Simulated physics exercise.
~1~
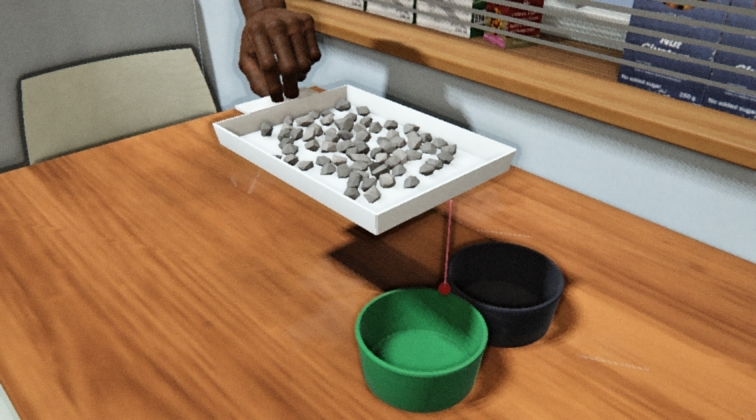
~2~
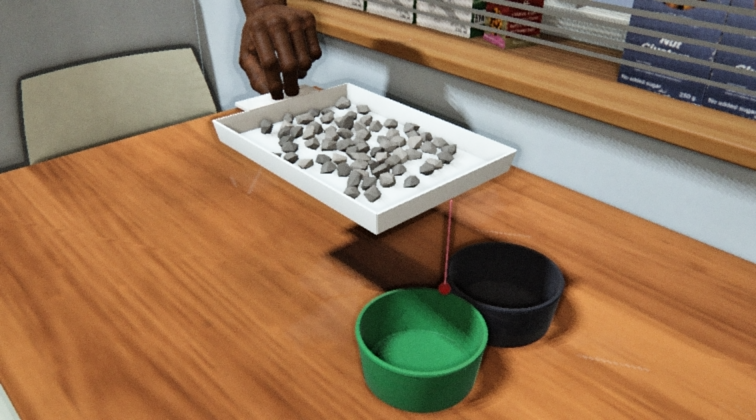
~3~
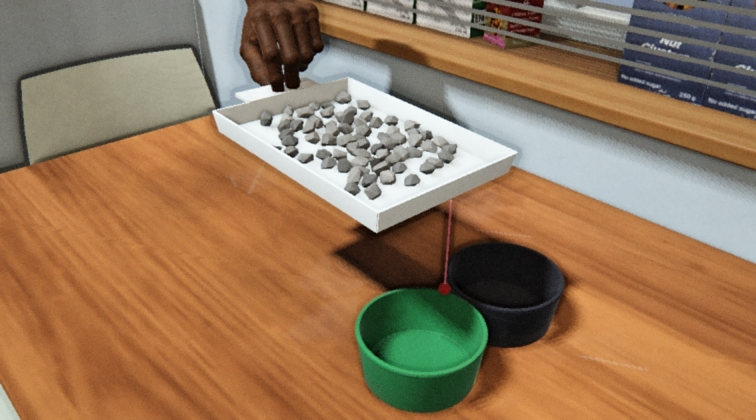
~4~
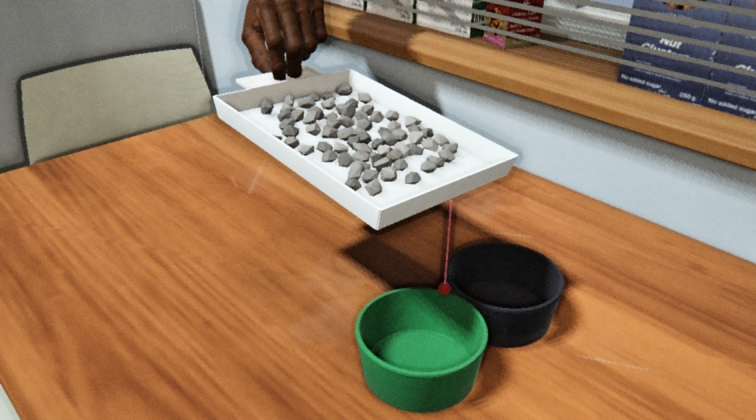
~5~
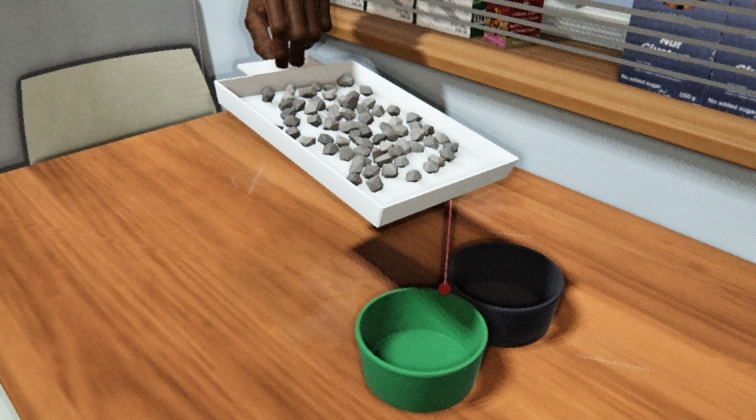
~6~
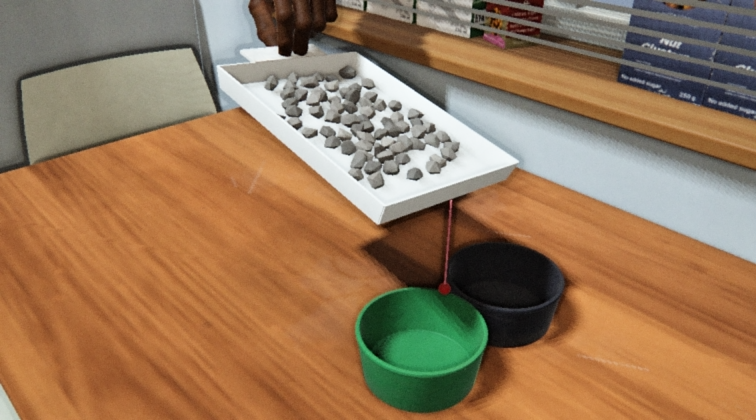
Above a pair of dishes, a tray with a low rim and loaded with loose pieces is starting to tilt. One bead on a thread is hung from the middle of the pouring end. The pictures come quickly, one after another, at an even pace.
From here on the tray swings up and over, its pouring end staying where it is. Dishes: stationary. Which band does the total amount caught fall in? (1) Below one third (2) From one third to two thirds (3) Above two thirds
Above two thirds (3).
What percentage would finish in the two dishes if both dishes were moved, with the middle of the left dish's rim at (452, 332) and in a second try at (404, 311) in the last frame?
I'd say about 100 percent, followed by about 70 percent.
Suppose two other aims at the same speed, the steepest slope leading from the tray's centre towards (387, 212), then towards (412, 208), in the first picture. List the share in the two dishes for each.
Respectively close to 80 and 70 in a hundred.
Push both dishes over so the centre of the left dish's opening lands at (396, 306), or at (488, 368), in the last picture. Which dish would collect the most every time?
The one on the right side first, then the one on the right side.
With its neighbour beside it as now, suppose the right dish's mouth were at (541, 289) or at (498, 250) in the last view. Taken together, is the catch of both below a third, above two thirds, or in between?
Try 1 - above two thirds; try 2 - in the middle band.
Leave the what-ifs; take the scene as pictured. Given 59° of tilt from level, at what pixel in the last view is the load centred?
Around (461, 142).
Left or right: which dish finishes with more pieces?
Result: The one at right wins.
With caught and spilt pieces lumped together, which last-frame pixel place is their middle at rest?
It settles centred around (507, 309).
Just after the last frame, tray tipped steeply; every one on the tray.
A moment on, tray tipped right over; roughly half on the tray; roughly a third in the right dish; just a few outside both; about a tenth in the air.
Further on, tray tipped past a quarter turn; the larger part in the right dish; about a tenth outside both.
When it is over, tray tipped past a quarter turn; not one in the left dish; the larger part in the right dish; about a tenth outside both.
